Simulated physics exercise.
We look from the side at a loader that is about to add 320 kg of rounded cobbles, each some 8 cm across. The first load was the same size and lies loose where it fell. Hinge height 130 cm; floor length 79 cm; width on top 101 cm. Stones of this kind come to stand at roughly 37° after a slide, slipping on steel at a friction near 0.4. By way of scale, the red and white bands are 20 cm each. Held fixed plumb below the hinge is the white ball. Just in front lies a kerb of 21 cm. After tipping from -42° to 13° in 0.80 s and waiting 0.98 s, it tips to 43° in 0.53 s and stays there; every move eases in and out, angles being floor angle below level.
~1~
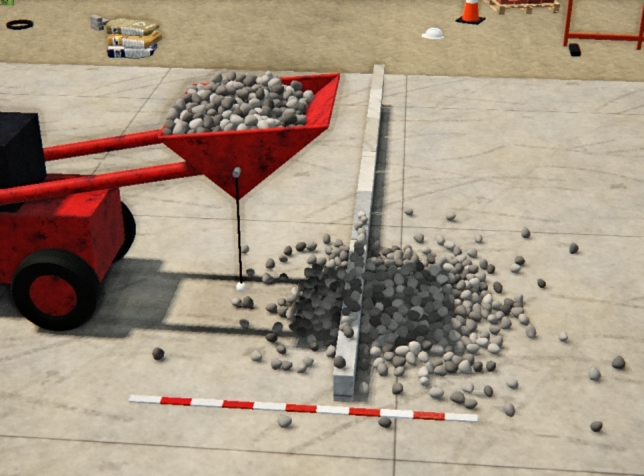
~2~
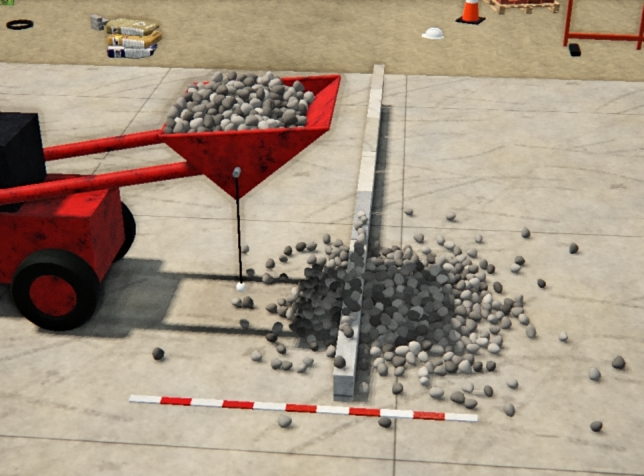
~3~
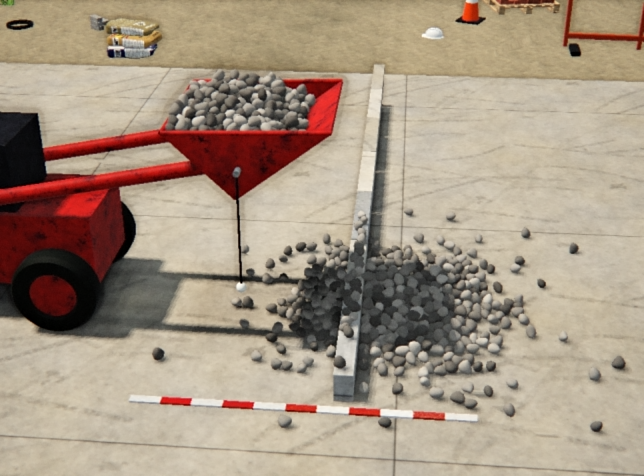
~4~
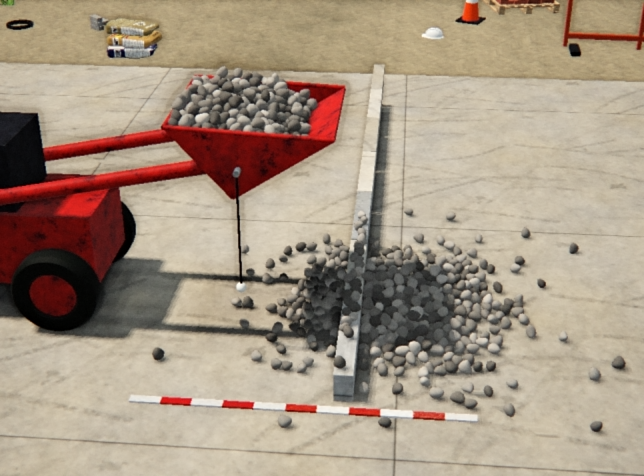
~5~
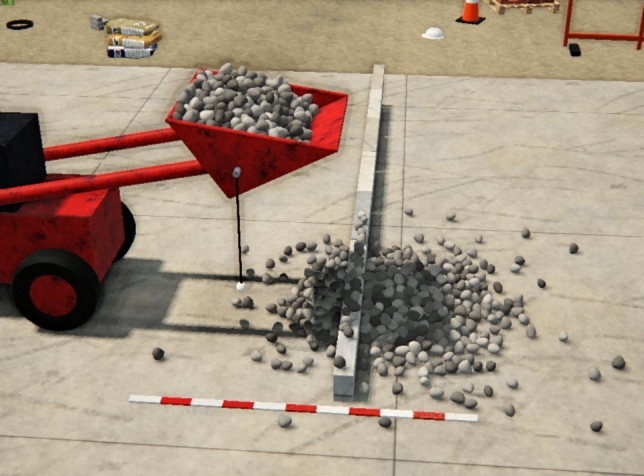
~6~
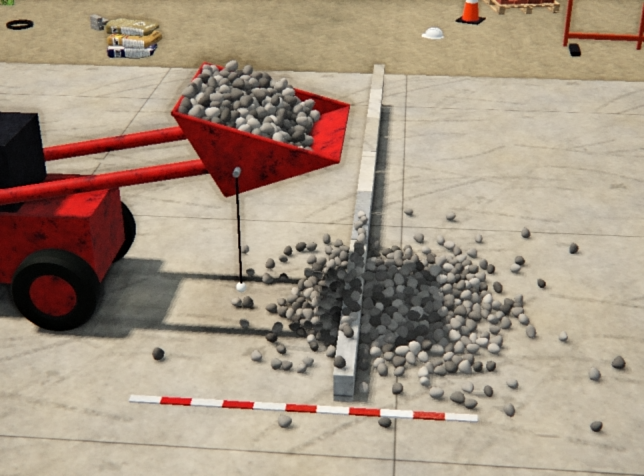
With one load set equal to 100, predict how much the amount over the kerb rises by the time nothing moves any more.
It rises by roughly 63 percent.
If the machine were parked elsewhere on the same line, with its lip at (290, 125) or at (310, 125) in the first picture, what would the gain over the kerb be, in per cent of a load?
The first would add some 25 per cent and the second some 40 per cent.
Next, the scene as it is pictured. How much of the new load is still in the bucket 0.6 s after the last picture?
About 100 per cent is held.
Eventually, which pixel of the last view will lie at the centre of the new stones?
The centre sits about (380, 289).
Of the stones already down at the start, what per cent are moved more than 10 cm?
5 per cent.
Then, 0.3 s after the last picture the floor is at 4°; in per cent of one load, 100 in the bucket, 29 on this side of the kerb, 72 over the kerb; the foremost stones are at (585, 315).
Then, 0.6 s after the last picture the floor is at 13°; in per cent of one load, 98 in the bucket, 31 on this side of the kerb, 72 over the kerb; the foremost stones are at (585, 315).
Then, 2.4 s after the last picture the floor is at 43°; in per cent of one load, 0 in the bucket, 71 on this side of the kerb, 130 over the kerb; the foremost stones are at (592, 326).
Then, 4.9 s after the last picture the floor is at 43°; in per cent of one load, 0 in the bucket, 66 on this side of the kerb, 135 over the kerb; the foremost stones are at (592, 326). Net gain over the kerb, 63.
